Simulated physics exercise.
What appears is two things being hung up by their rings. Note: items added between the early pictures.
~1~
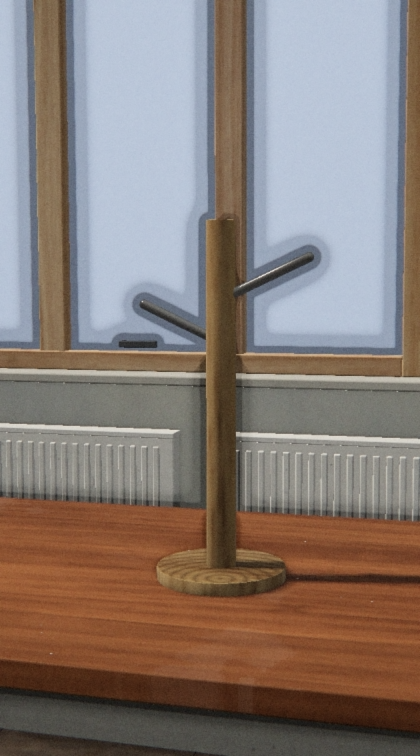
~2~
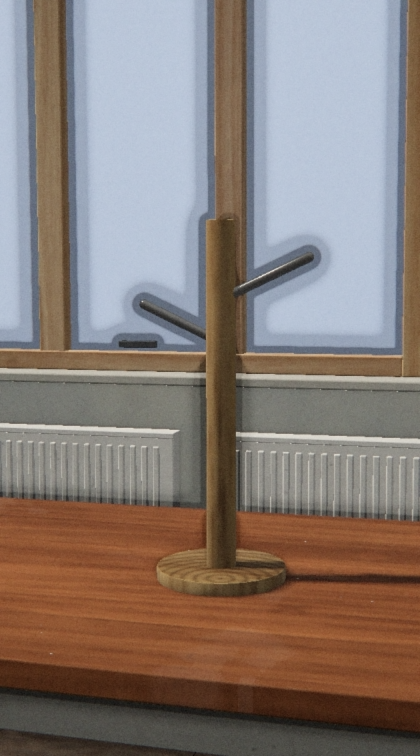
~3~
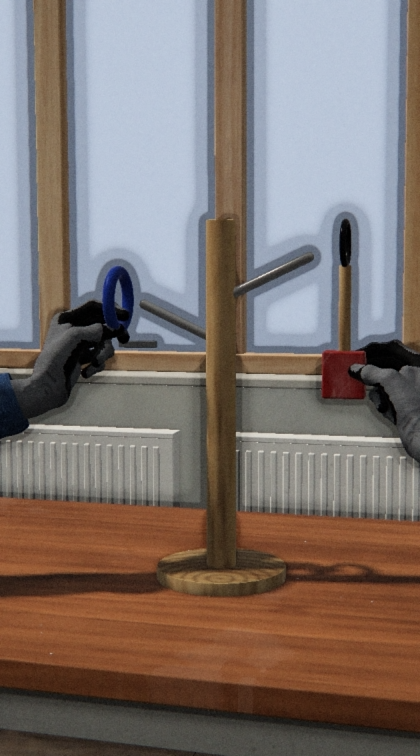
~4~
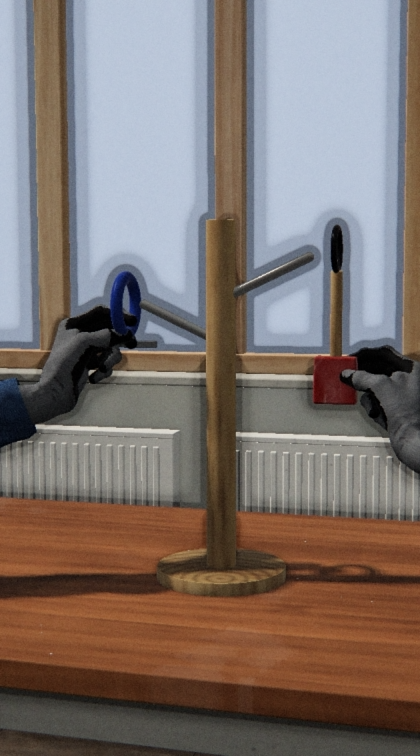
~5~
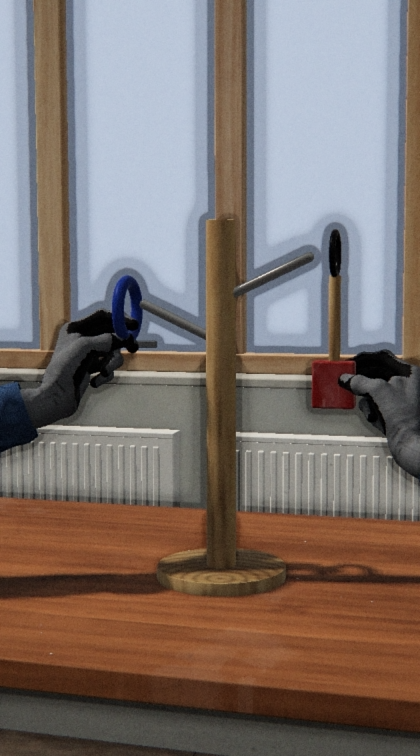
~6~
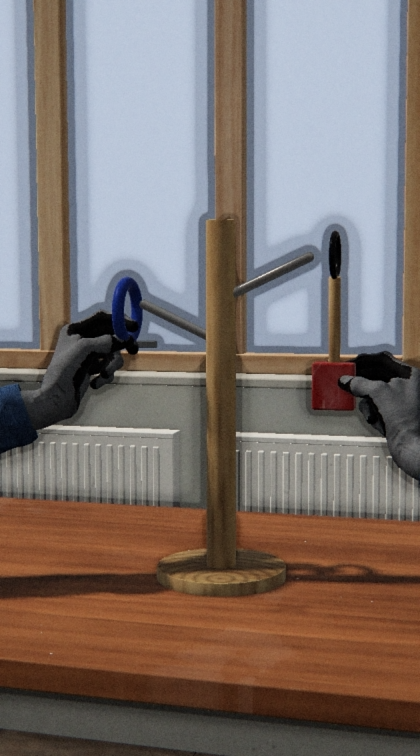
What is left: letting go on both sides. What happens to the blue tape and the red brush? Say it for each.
In the end the blue tape has fallen, the red brush has fallen.
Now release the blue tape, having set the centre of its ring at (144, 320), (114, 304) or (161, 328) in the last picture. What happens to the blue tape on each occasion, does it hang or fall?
Try by try: Stays put; tumbles; stays put.
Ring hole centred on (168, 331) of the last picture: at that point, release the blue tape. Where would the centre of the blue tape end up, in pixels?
It comes to a stop at (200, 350).
Then, 0.18 s past the last view, blue tape in the air near (128, 389); red brush in the air near (334, 402).
Finally, the blue tape drops to the table, near (130, 537); the red brush drops to the table, near (333, 499).
